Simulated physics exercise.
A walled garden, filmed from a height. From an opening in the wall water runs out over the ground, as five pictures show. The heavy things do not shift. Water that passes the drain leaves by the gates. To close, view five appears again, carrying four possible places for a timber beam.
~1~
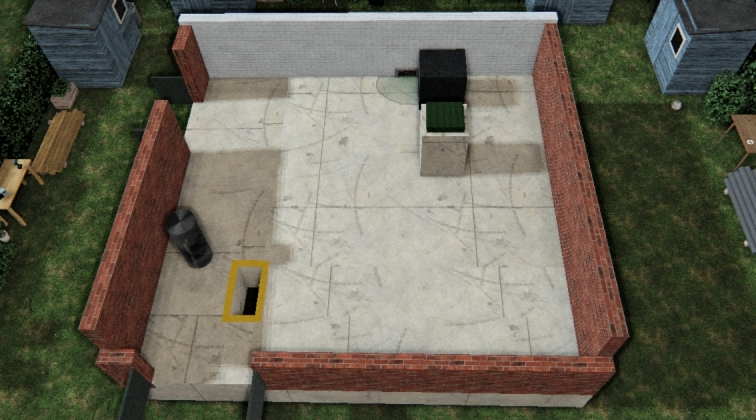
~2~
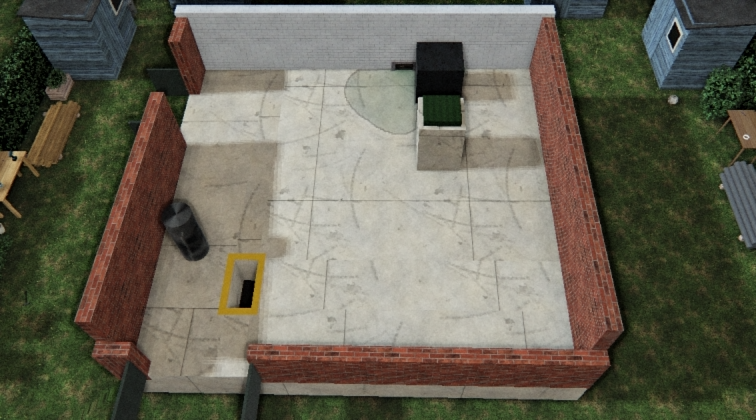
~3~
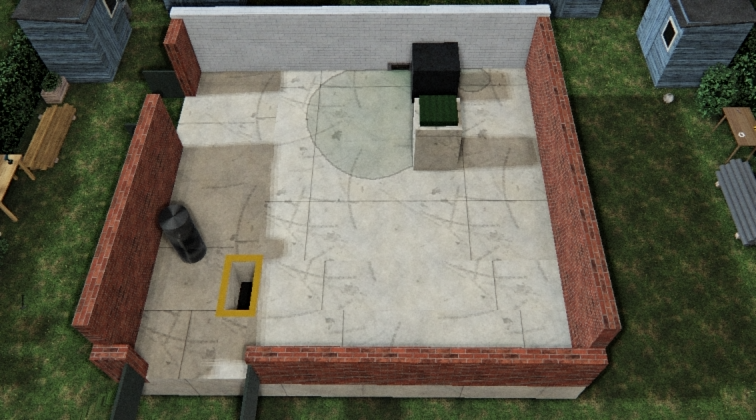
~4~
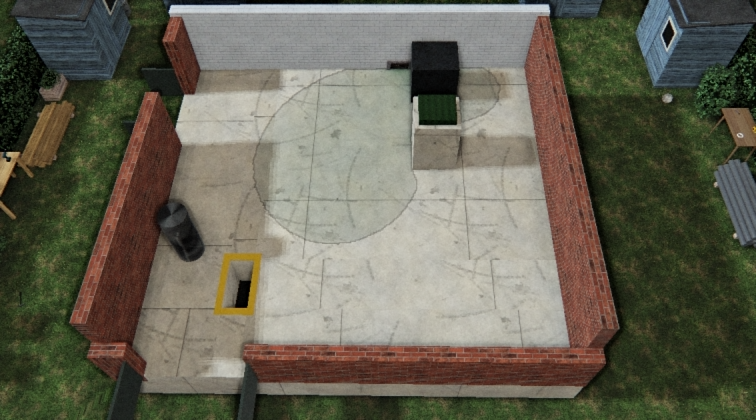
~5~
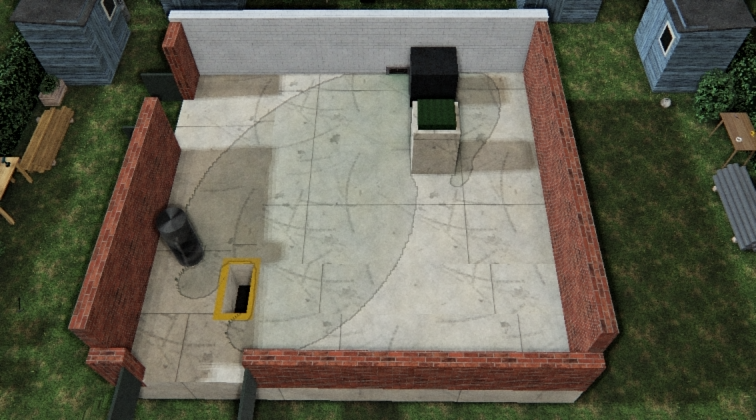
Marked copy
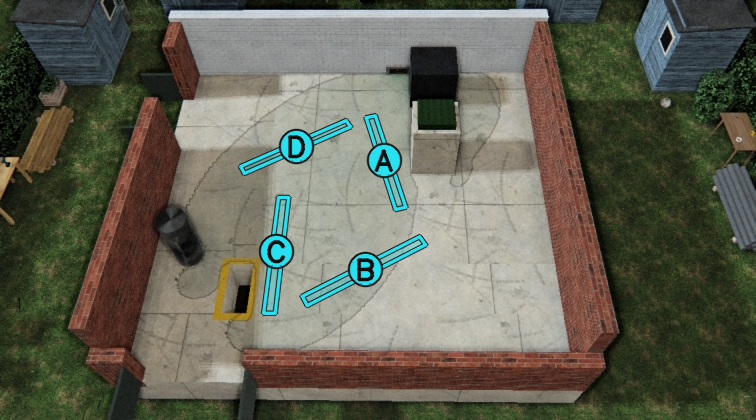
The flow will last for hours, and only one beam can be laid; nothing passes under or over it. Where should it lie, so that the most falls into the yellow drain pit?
B works best here.
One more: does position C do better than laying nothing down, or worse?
Worse.
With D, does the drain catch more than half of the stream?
No.
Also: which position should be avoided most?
It is C.
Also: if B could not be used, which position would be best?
Here it is position D.
In cyan, A from (370, 116) to (400, 208); B from (304, 300) to (422, 240); C from (269, 313) to (283, 197); D from (242, 169) to (348, 123).
If A is chosen, about 16 % of the stream goes into the yellow drain pit, about 84 % out by the gates.
If B is chosen, about 40 % of the stream goes into the yellow drain pit, about 58 % out by the gates.
If C is chosen, about 6 % of the stream goes into the yellow drain pit, about 94 % out by the gates.
If D is chosen, about 23 % of the stream goes into the yellow drain pit, about 77 % out by the gates.
